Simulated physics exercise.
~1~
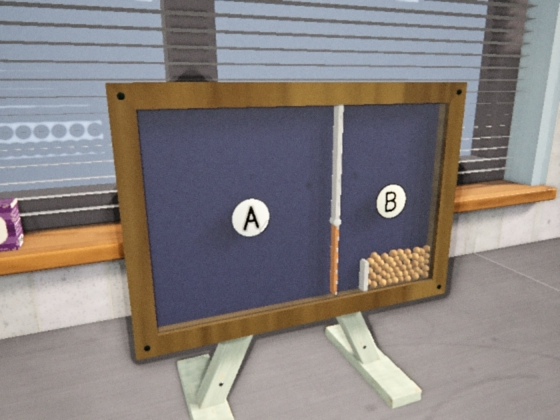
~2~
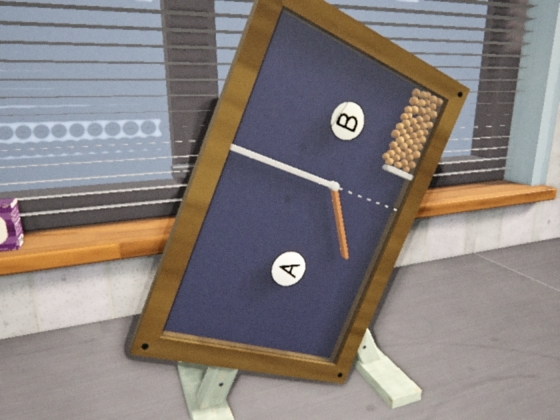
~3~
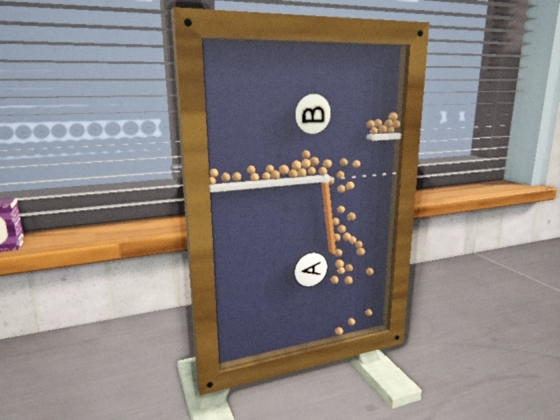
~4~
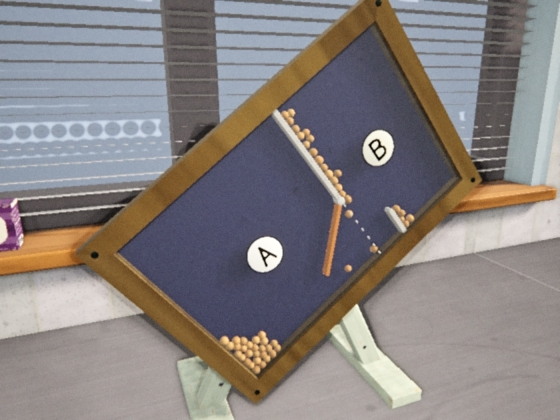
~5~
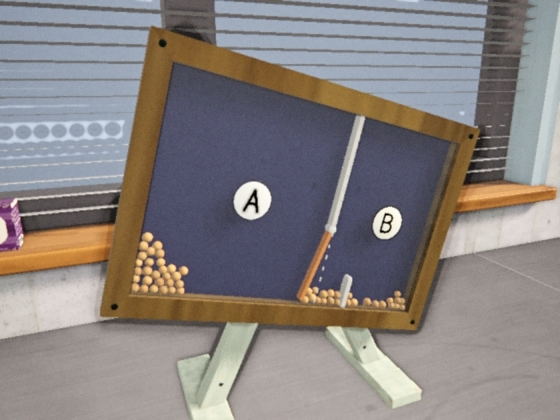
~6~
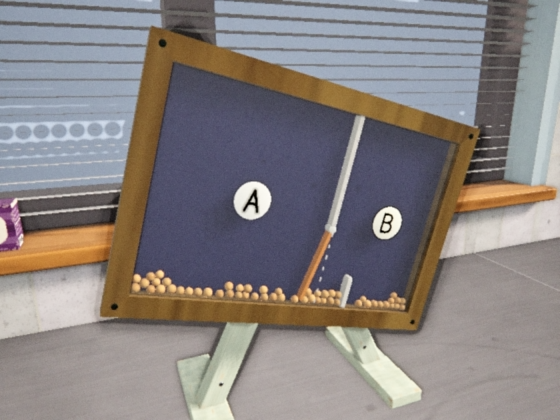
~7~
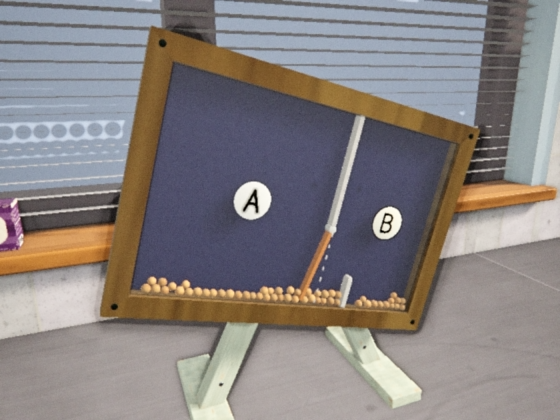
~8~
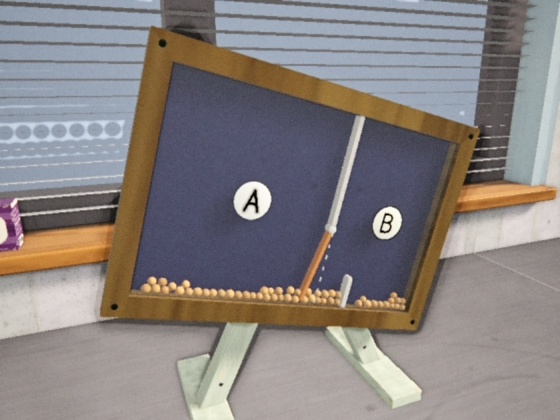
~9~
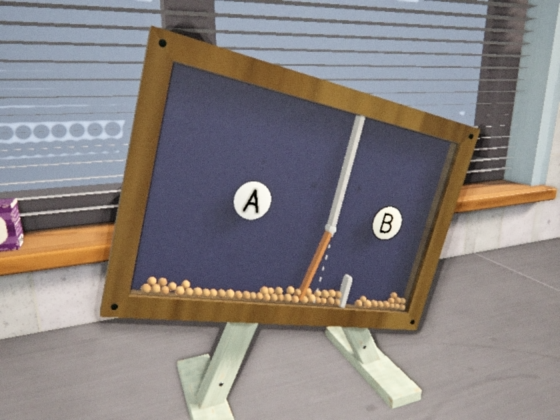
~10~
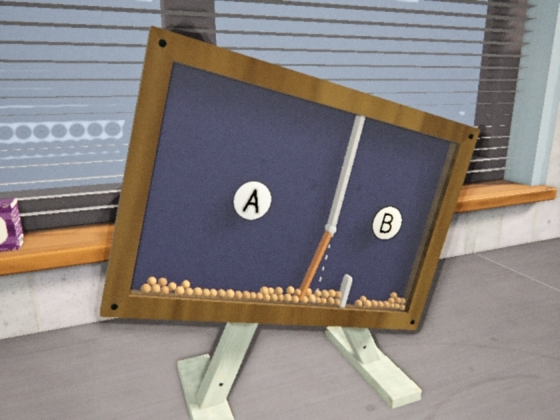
A wooden case of beads turns upright, swings back past level, and rests tilted with beads along the bottom.
